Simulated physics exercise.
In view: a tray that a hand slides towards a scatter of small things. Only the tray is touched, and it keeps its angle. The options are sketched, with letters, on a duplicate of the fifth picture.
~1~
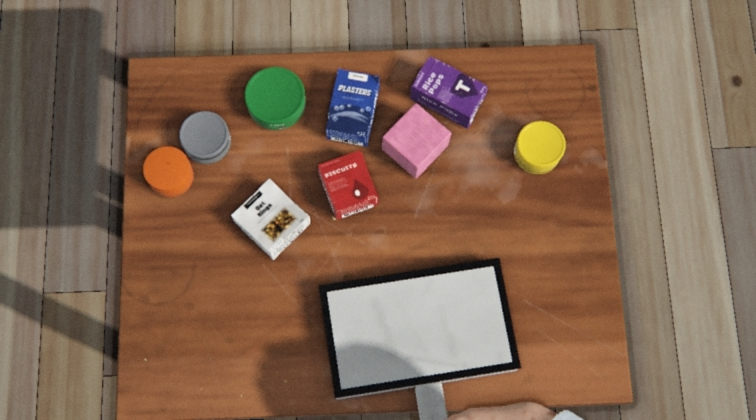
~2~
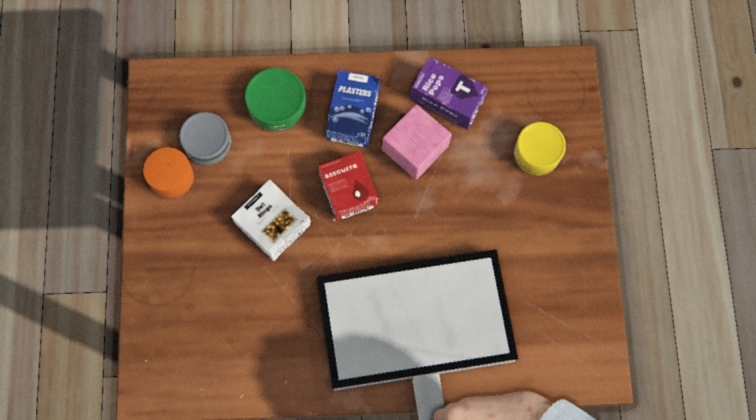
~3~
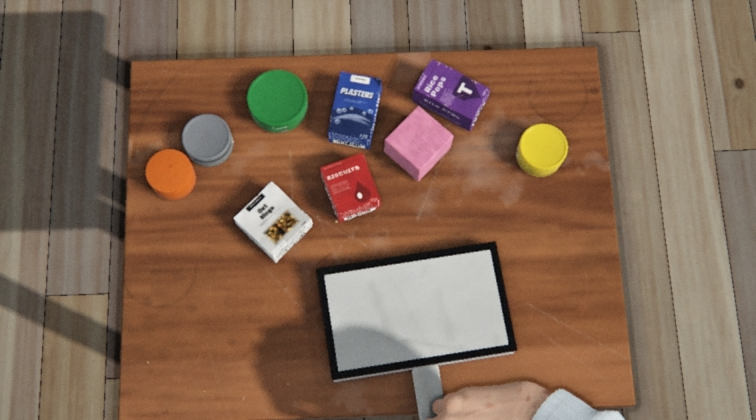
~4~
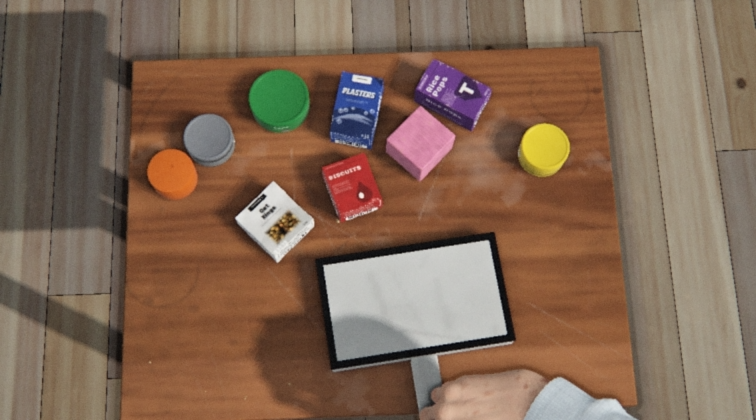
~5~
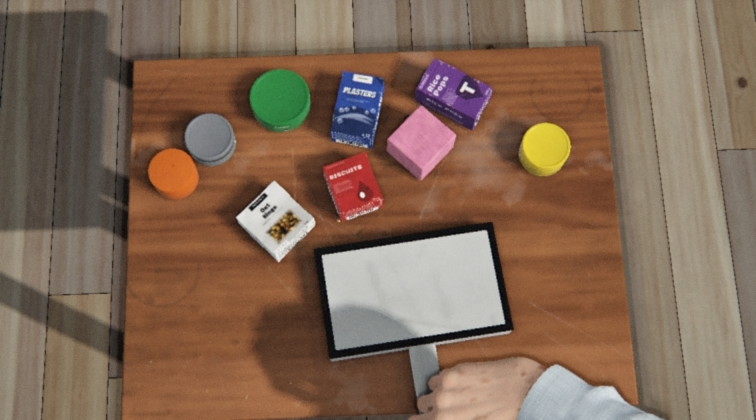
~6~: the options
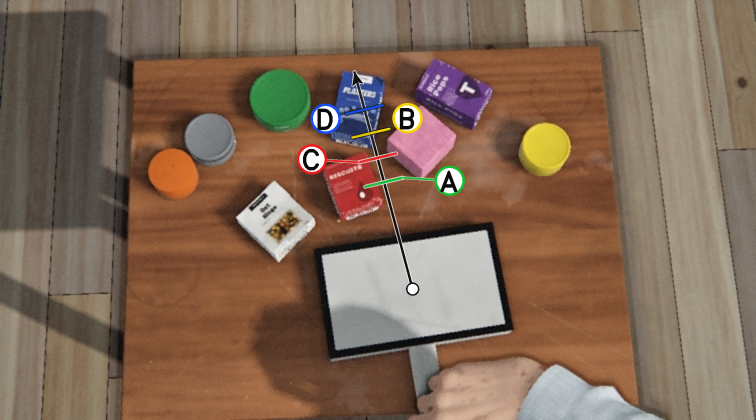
A hand slides a black-framed tray slowly up a wooden table towards scattered small items.
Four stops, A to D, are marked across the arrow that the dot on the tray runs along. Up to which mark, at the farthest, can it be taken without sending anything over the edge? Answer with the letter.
Stop at A.
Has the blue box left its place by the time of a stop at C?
By then, yes.
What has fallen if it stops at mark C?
The blue box goes over.
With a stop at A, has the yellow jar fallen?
By then, no.
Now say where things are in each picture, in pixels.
In the first picture, grey jar (206, 138); pink block (416, 142); white packet (271, 220).
In the second picture, tray (416, 318); purple packet (449, 93).
In the third picture, tray (416, 310); orange tin (171, 175).
In the fourth picture, tray (415, 300); green tub (279, 102).
In the fifth picture, tray (413, 289); grey jar (211, 140); pink block (421, 144); white packet (276, 222).
On the copy, A at (384, 182); B at (371, 133); C at (377, 158); D at (364, 110); the arrow from (413, 289) to (354, 73); the white dot at (413, 289).
On A. First, tray (401, 251); red packet (355, 177); white packet (271, 215).
Then, tray (391, 211); blue box (346, 81); pink block (417, 121).
Finally, tray (384, 186); blue box (337, 58); purple packet (455, 88); nothing has fallen.
By contrast, B drops the blue box; C drops the blue box; D drops the blue box, pink block, red packet and green tub.
